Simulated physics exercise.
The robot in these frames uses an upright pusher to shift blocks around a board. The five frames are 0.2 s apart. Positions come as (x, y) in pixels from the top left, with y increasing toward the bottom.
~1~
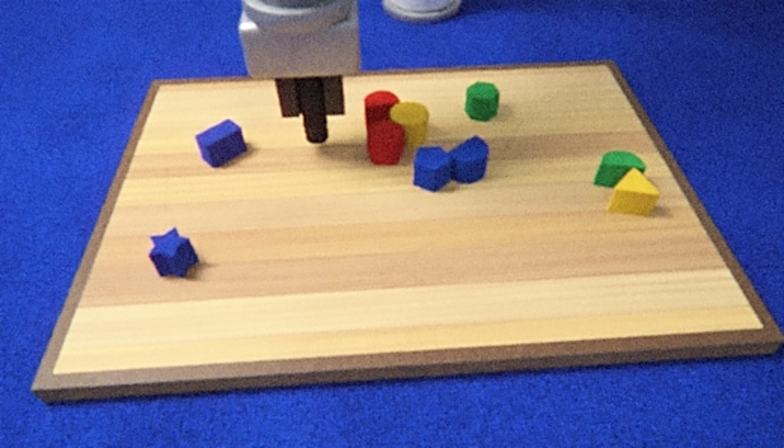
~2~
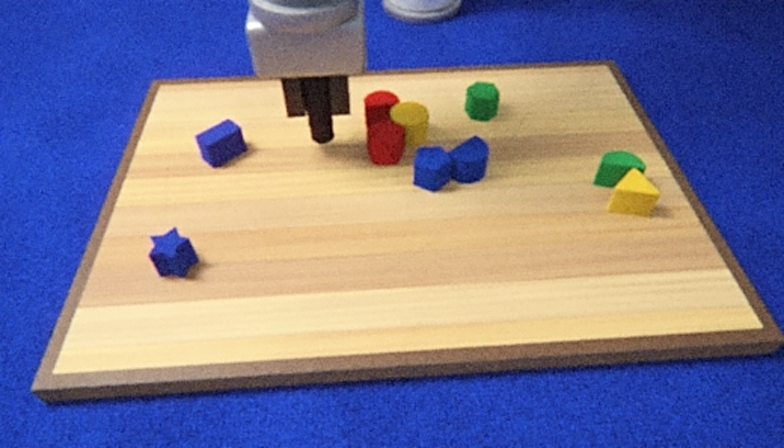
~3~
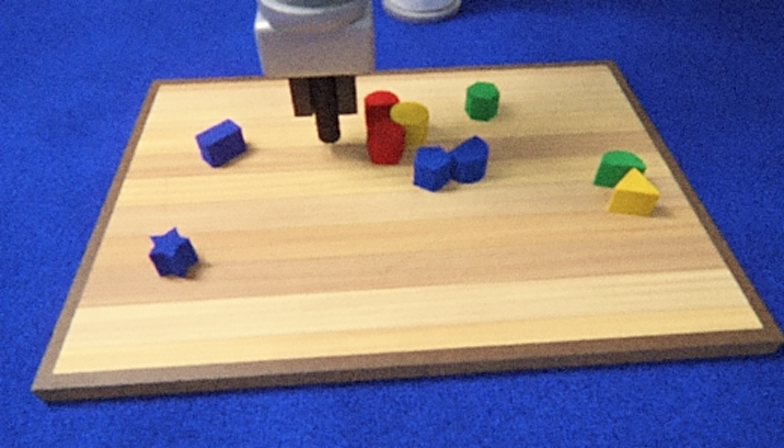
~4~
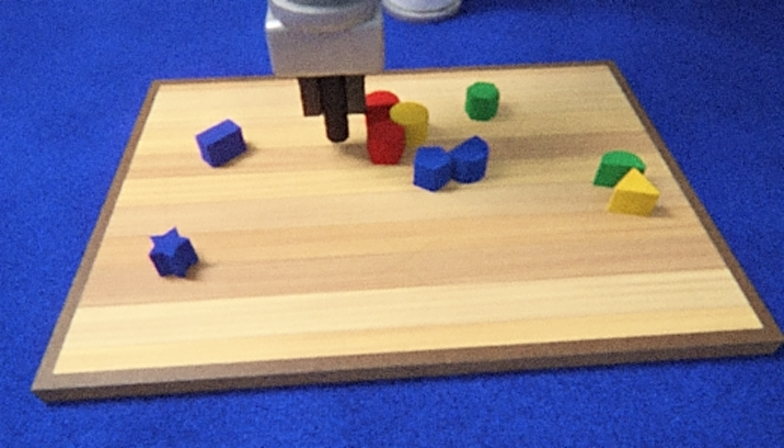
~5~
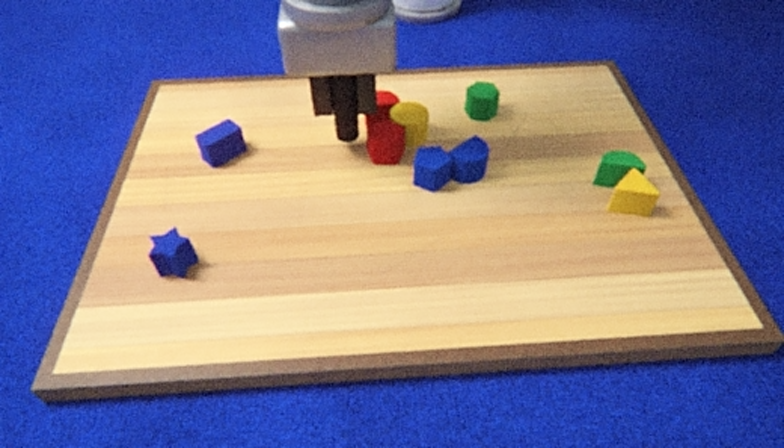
On a wooden board, a robot's dark pusher moves slightly right toward still, coloured blocks.
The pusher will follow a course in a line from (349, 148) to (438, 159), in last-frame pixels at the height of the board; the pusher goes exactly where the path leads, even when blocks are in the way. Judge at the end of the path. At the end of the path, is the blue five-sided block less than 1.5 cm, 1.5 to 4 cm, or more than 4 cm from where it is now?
It shifts by 1.5 to 4 cm.
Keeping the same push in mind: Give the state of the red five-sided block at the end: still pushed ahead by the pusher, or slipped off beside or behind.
In front, I predict.
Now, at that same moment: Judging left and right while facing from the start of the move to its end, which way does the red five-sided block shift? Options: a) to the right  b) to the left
a.
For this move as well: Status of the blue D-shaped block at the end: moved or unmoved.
That block ends up displaced.
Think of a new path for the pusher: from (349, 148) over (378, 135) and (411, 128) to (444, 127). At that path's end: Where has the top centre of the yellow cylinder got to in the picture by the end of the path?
Its top middle: (473, 115).
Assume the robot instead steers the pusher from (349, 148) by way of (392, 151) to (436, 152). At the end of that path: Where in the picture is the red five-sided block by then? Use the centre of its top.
For the centre of its top, I'd go with (453, 146).
The first path, step by step. Halfway along, pusher at (394, 142); red five-sided block at (422, 137), turned 45° clockwise; yellow cylinder at (416, 111); blue five-sided block at (436, 160).
At the end, pusher at (439, 147); red five-sided block at (462, 151), turned 80° clockwise; yellow cylinder at (416, 111); blue five-sided block at (447, 173), turned 20° clockwise; blue D-shaped block at (493, 157), turned 25° anticlockwise.
